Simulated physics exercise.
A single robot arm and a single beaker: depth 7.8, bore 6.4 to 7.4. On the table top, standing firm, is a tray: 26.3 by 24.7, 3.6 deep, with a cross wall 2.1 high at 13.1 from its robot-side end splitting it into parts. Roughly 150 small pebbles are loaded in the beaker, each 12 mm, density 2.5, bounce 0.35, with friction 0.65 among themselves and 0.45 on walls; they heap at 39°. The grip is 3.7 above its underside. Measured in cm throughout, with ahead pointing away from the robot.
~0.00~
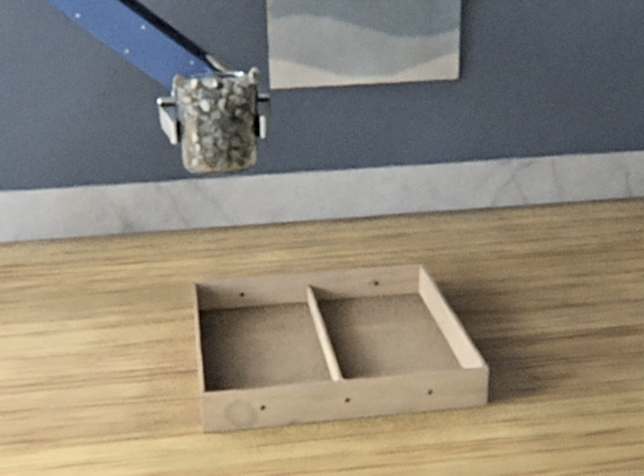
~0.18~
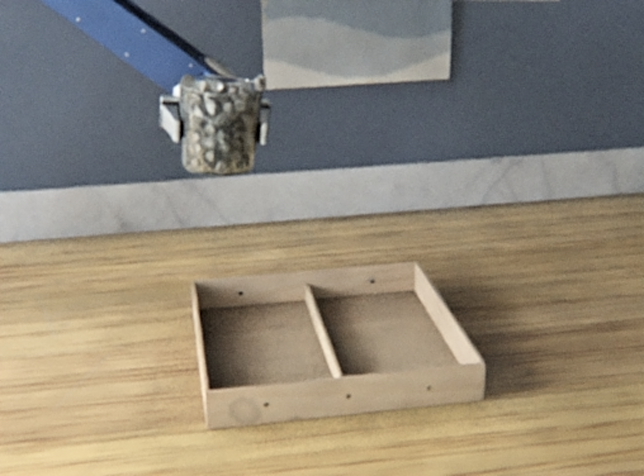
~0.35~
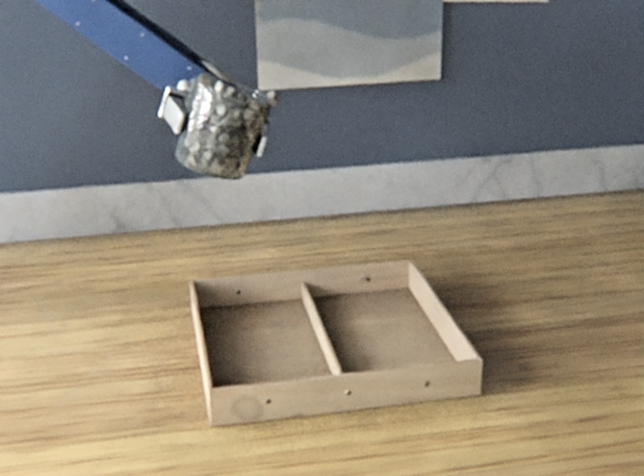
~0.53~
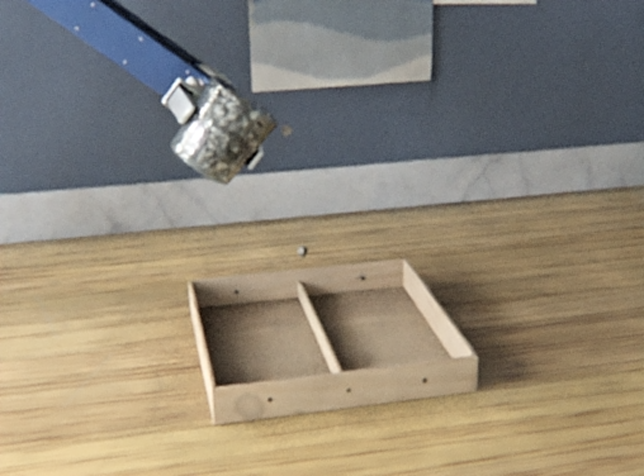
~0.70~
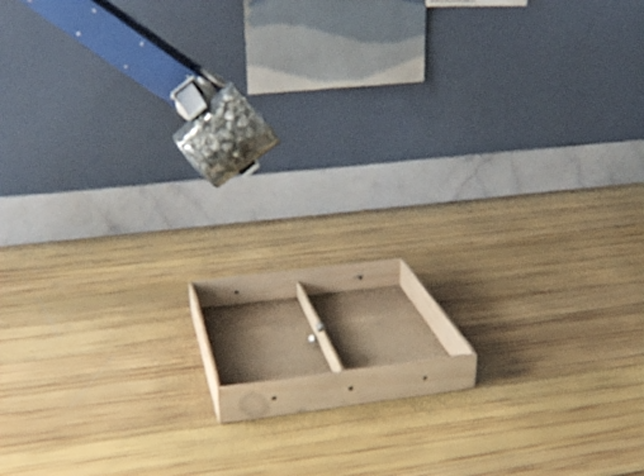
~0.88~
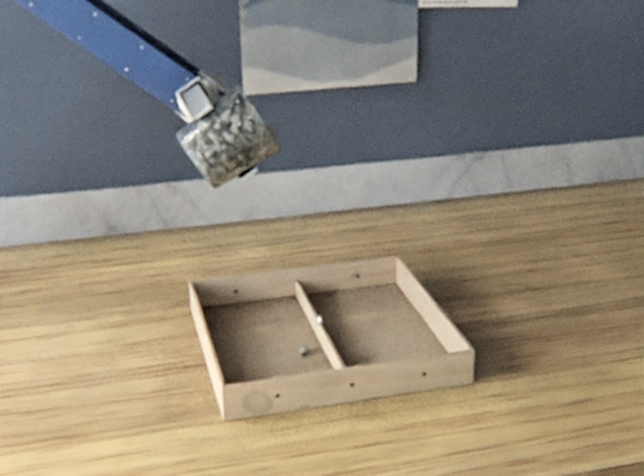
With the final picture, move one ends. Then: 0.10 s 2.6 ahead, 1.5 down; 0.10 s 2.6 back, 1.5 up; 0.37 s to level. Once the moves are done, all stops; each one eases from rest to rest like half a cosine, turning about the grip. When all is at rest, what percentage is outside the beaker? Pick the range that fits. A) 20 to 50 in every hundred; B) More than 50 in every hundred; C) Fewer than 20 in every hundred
Option C: Fewer than 20 in every hundred.
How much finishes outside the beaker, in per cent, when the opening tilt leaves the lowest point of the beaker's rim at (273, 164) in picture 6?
Close to 25 in a hundred.
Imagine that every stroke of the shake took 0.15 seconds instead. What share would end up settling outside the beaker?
Estimate: Near 5 per cent.
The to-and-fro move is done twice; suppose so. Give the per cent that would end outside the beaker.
In that case it would be roughly 10 per cent.
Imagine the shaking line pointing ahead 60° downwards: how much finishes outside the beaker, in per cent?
Close to 5 in a hundred.
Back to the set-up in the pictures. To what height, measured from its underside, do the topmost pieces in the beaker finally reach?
It reaches close to 8.5 cm in the end.
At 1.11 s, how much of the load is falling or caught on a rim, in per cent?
It amounts to roughly 4 in a hundred.
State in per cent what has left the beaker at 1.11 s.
Near 5 per cent so far.
By 1.11 s, tilted 58° forward, highest piece 28 above the table; 142 in the beaker, 2 in the robot-side part, 6 in flight or on a rim.
By 1.34 s, tilted 13° forward, highest piece 30 above the table; 141 in the beaker, 7 in the robot-side part, 2 in the far-side part.
By 1.65 s, level, highest piece 30 above the table; 140 in the beaker, 7 in the robot-side part, 3 in the far-side part.
By 2.70 s, level, highest piece 30 above the table; 140 in the beaker, 7 in the robot-side part, 3 in the far-side part.
Final count, 140 in the beaker, 7 in the robot-side part, 3 in the far-side part. That is 7 % outside the beaker.
